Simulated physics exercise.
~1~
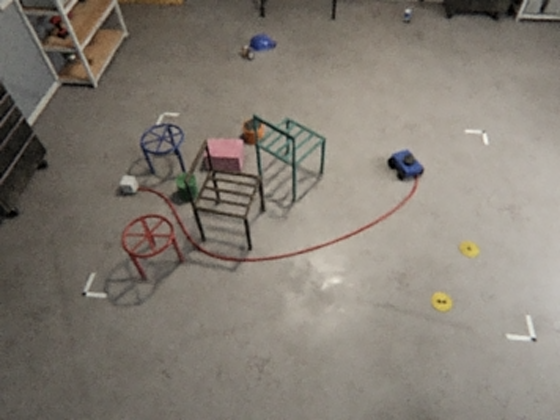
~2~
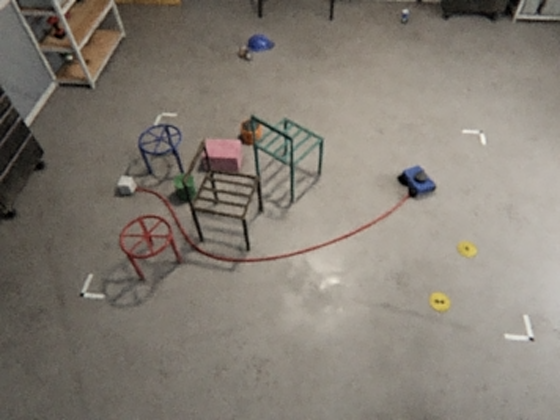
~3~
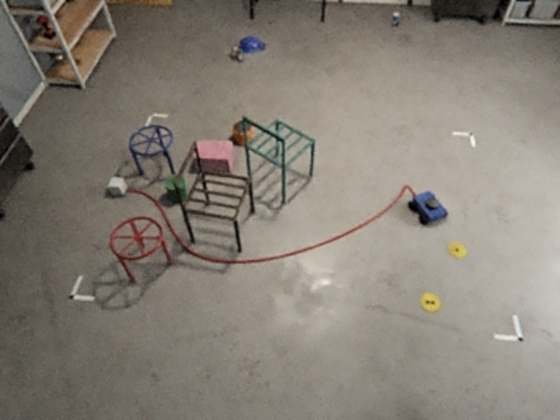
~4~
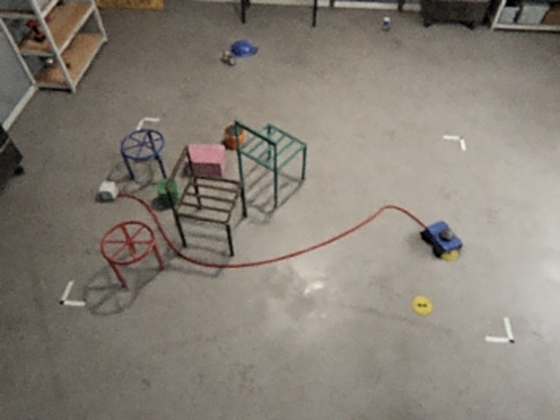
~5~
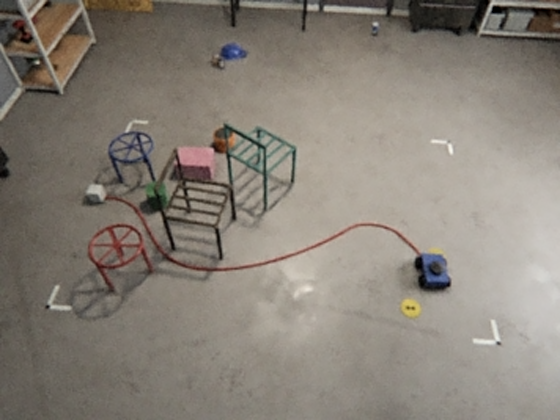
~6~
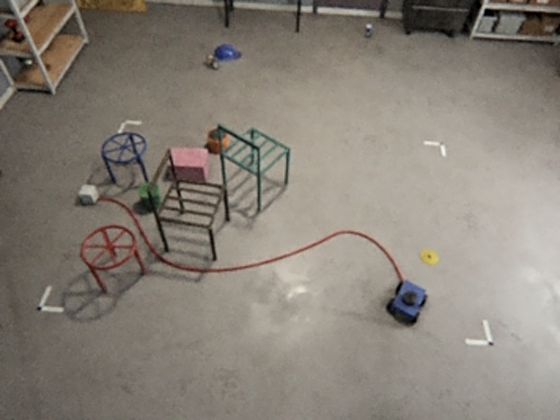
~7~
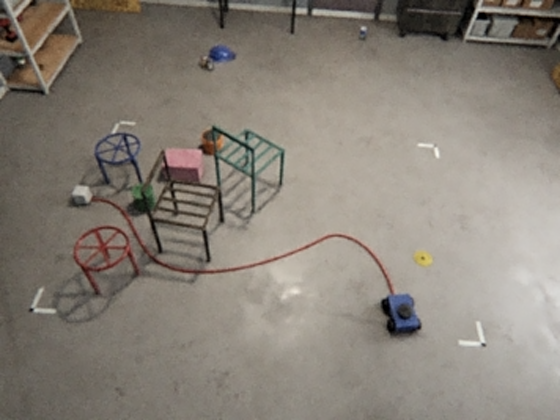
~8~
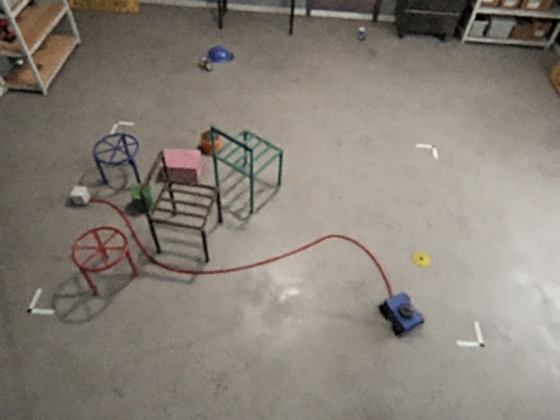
A teal metal chair stood beside a black one, stools and a pink crate as a little blue cart, trailing a red cord, rolled right and down past a yellow mark, then turned down and left and stopped, with everything else still standing.
